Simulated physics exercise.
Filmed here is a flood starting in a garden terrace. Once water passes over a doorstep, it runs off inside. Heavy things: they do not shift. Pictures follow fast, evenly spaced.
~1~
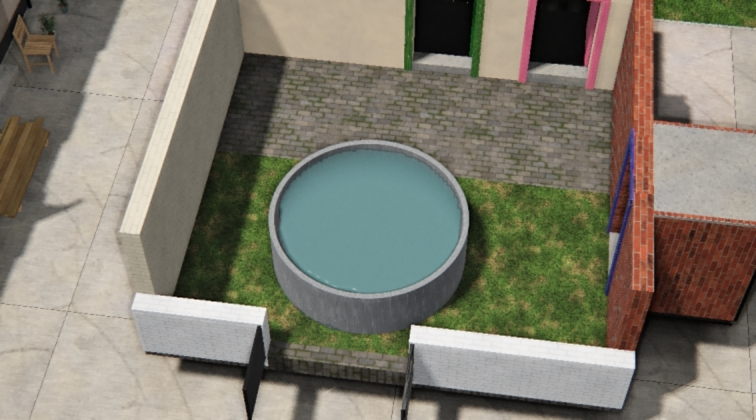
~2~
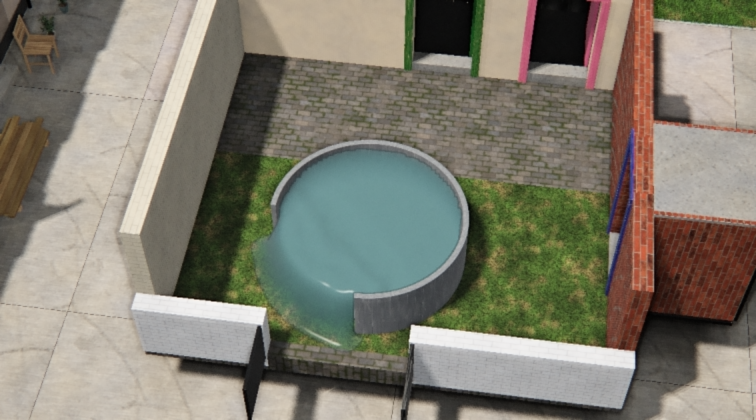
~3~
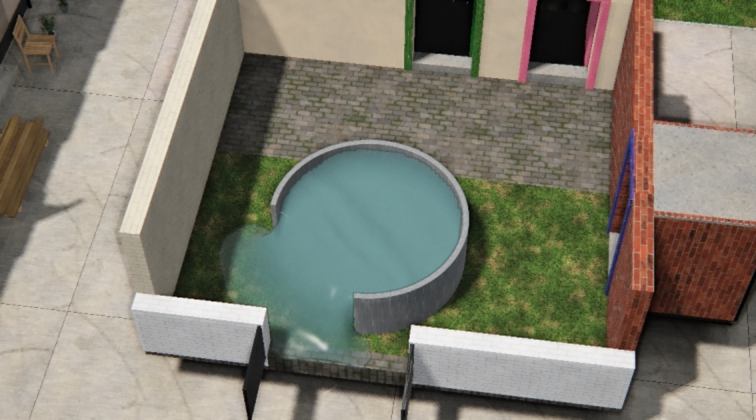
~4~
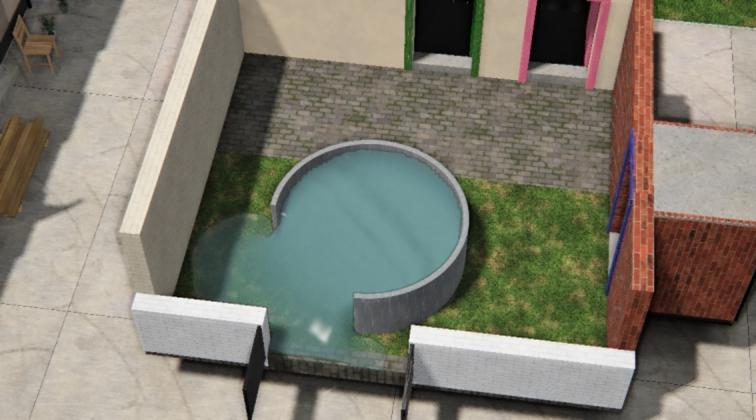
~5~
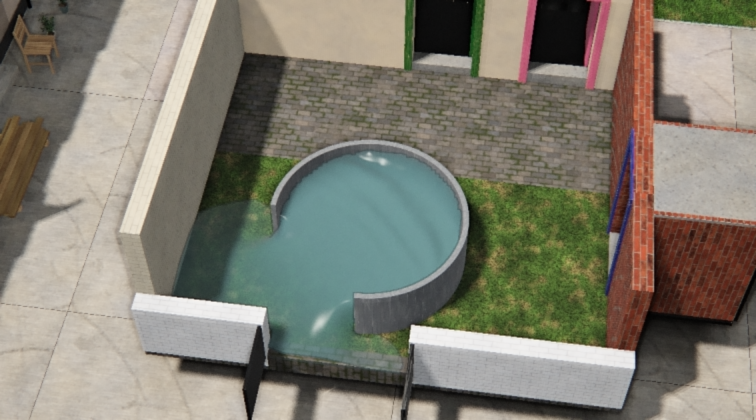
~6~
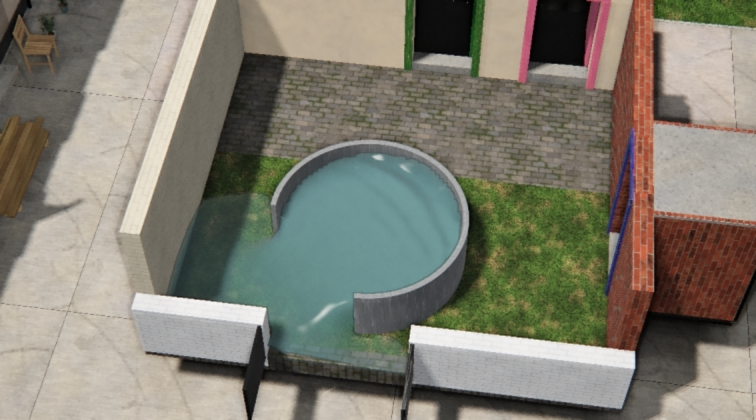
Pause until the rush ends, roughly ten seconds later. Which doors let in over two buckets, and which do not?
Green door: Two pails at most, pink door: Two pails at most, blue door: Two pails at most.
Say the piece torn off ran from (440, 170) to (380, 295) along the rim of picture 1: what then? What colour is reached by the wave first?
The blue one.
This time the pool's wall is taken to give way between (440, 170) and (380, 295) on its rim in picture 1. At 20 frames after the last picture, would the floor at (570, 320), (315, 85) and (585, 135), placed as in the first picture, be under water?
Listed order gives sopping; left alone; sopping.
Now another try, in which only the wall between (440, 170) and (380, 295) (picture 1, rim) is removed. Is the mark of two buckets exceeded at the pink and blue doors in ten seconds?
Looking at both, I'd say the pink door crosses the line and the blue door crosses the line.
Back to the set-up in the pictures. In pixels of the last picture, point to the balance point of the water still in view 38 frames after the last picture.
Roughly (363, 194) in the last picture.
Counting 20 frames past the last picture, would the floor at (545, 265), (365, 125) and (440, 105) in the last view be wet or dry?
Result, in order: Unflooded / waterlogged / waterlogged.
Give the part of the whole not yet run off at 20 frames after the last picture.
About 72 per cent.
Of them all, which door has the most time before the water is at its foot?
Looking at the pictures, the answer is the one in blue.
A moment on, water covers 15 % of the floor; the green door not reached, the pink door not reached, the blue door not reached.
Next, water covers 25 % of the floor; the green door not reached, the pink door not reached, the blue door not reached.
Then, water covers 50 % of the floor; the green door wet at the sill, nothing in, the pink door not reached, the blue door not reached.
Later, water covers 75 % of the floor; the green door wet at the sill, nothing in, the pink door wet at the sill, nothing in, the blue door not reached.
In the end, water covers 95 % of the floor; the green door wet at the sill, nothing in, the pink door wet at the sill, nothing in, the blue door under two buckets in.
